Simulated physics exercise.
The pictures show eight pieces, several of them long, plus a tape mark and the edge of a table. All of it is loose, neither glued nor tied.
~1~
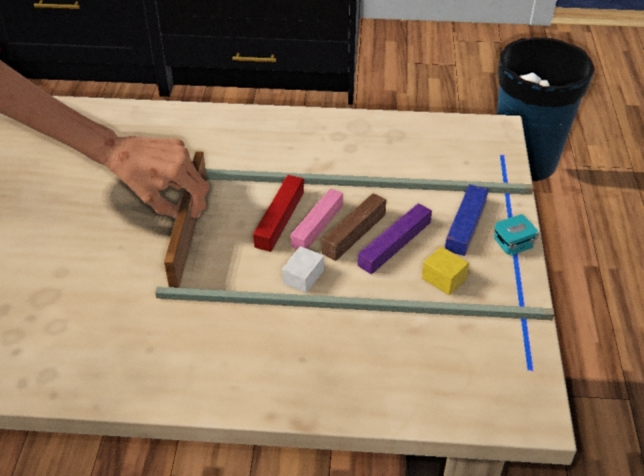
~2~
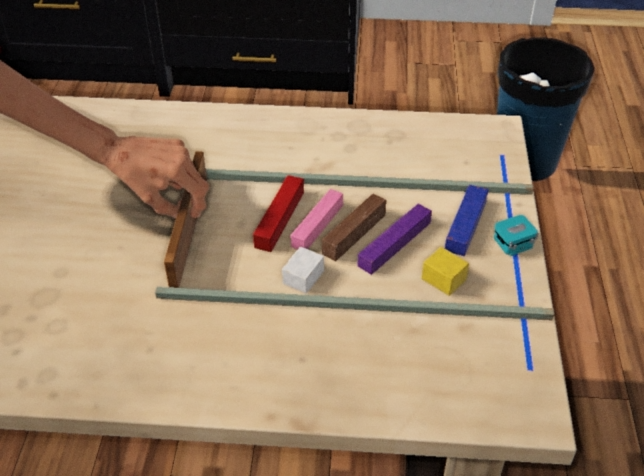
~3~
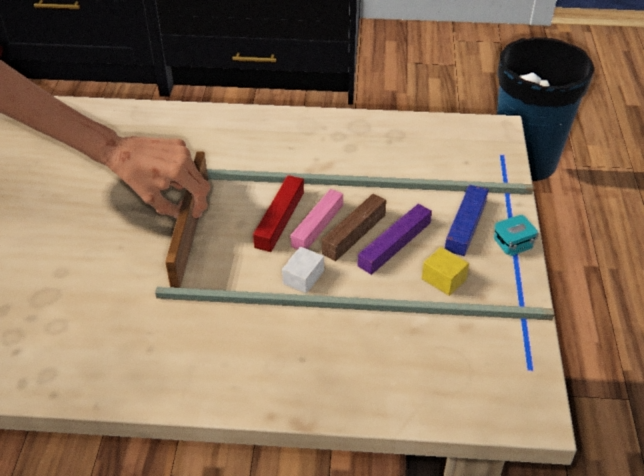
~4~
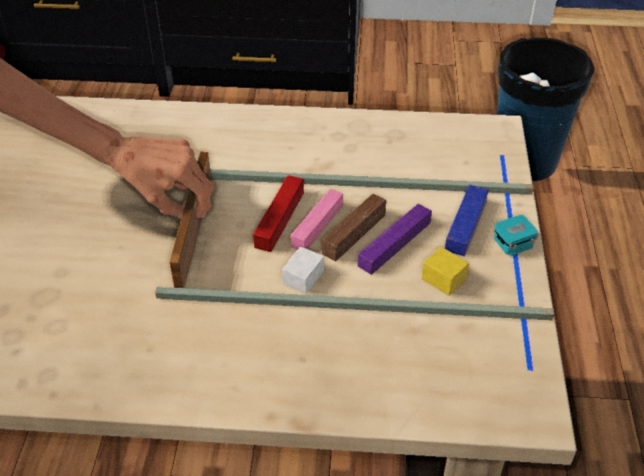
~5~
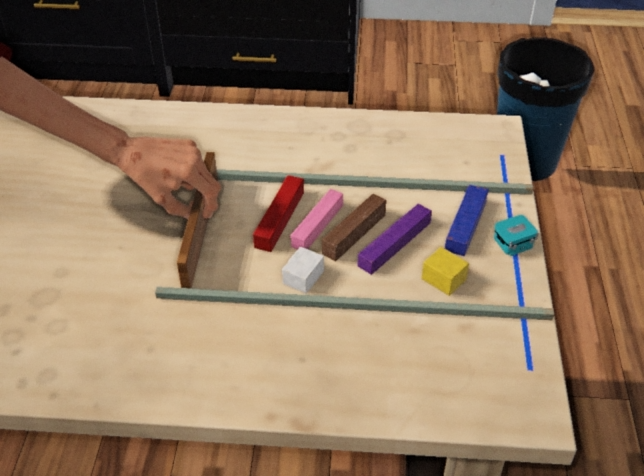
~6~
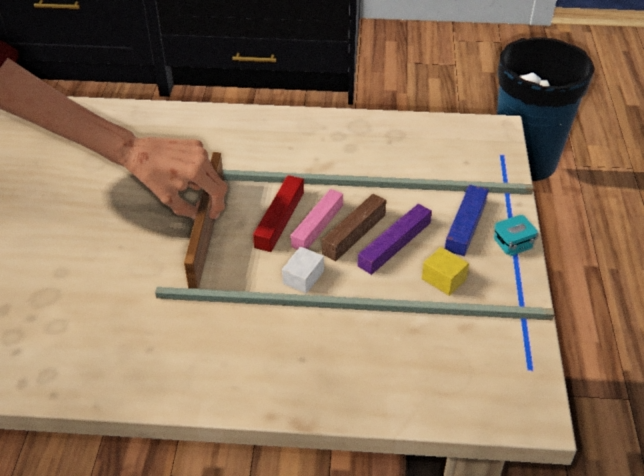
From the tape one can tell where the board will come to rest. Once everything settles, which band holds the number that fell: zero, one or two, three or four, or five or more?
Turns out five or more get pushed past the edge and drop.
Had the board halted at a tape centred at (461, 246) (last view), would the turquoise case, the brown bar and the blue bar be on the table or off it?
The turquoise case is gone. The brown bar is still there. The blue bar is gone.
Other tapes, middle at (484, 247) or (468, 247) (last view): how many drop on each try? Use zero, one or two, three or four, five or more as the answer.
First tape: Three to four; second: 3 or 4.
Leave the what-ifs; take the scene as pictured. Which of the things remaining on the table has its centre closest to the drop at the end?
It's the pink bar that ends up nearest.
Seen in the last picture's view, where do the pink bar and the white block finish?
The pink bar stops around (541, 231); the white block around (535, 279).
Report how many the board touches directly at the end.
2.
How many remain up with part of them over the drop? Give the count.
The answer comes to 1.
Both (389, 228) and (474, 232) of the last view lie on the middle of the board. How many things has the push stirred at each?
The count reaches 7 first and 8 second.
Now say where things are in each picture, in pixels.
Turquoise case (515, 236); blue bar (467, 219); yellow block (445, 271); board (187, 217); tape (514, 249), in the first frame.
Blue bar (467, 219); purple bar (396, 238), in the second frame.
Yellow block (445, 271); pink bar (318, 220), in the third frame.
Turquoise case (515, 236); board (193, 218), in the fourth frame.
Blue bar (467, 219); red stick (280, 213), in the fifth frame.
Turquoise case (515, 236); blue bar (467, 219); yellow block (445, 271); board (206, 218); tape (514, 249), in the sixth frame.
Early on, none off yet; turquoise case at rest near (515, 236); blue bar at rest near (467, 219); yellow block at rest near (445, 271).
Finally, the number that fall off is five or more; lost, brown bar, purple bar, yellow block, blue bar and turquoise case.
